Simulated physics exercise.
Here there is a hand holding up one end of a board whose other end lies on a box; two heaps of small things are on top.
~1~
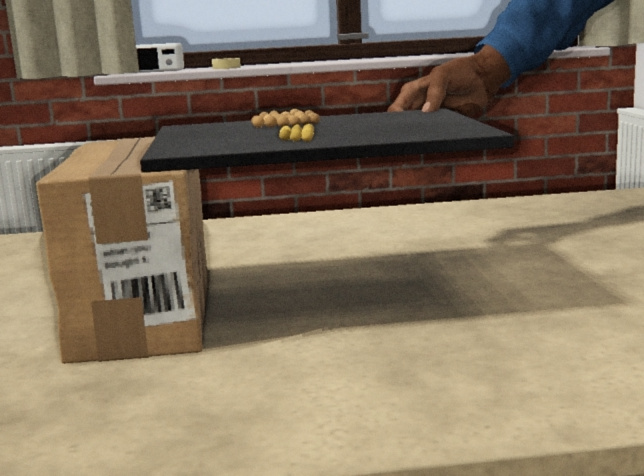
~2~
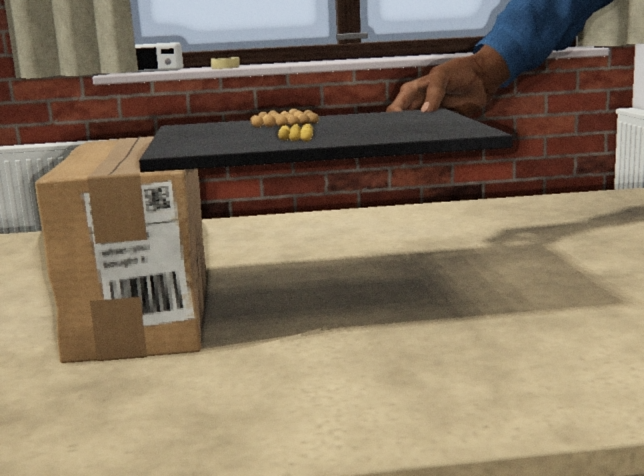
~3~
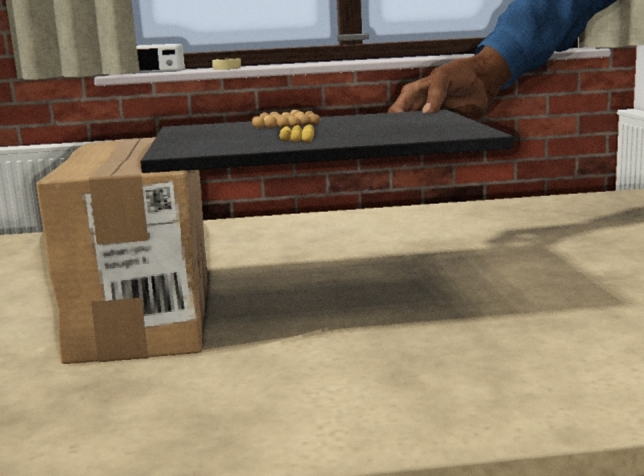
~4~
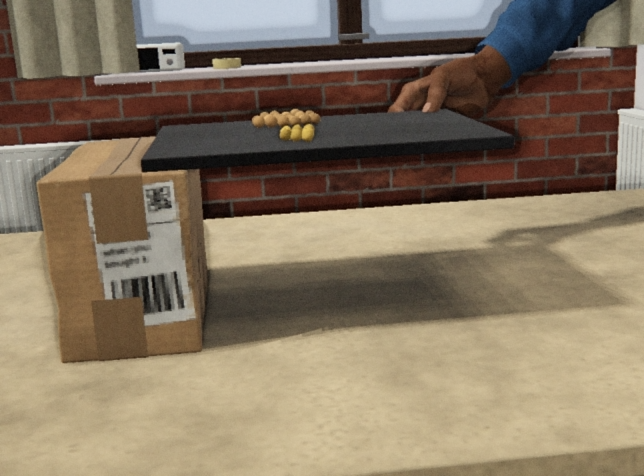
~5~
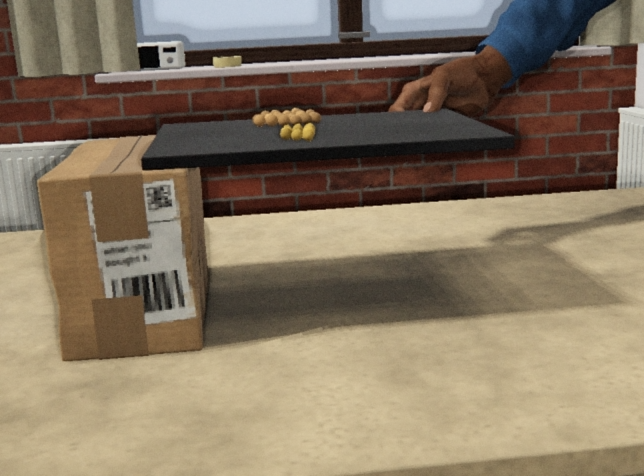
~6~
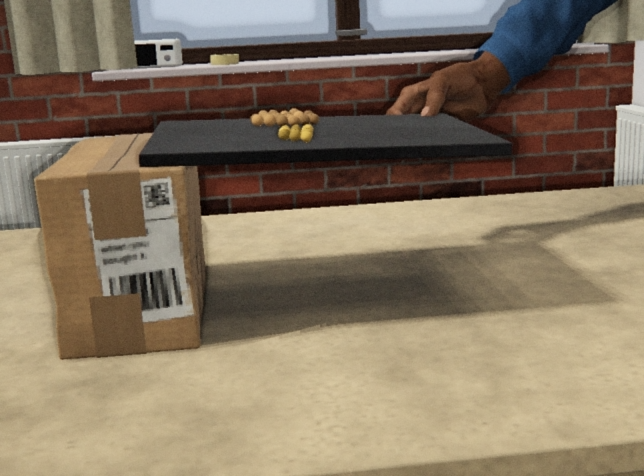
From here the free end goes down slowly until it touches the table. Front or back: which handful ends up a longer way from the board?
Background group.
Then, 0.77 s on from there, board sloping at 19°; front handful the whole lot still on the board; back handful near two thirds still on the board.
Then, 1.44 s on from there, board sloping at 34°; front handful mostly less than half a board's length out; back handful mostly up to a board's length out.
Then, 2.02 s on from there, board resting at 35°; front handful mostly less than half a board's length out; back handful mostly one to two board lengths out, a little gone off the table.
In the end, board resting at 35°; front handful mostly less than half a board's length out; back handful mostly one to two board lengths out, near a quarter gone off the table; the back handful has gone farther.
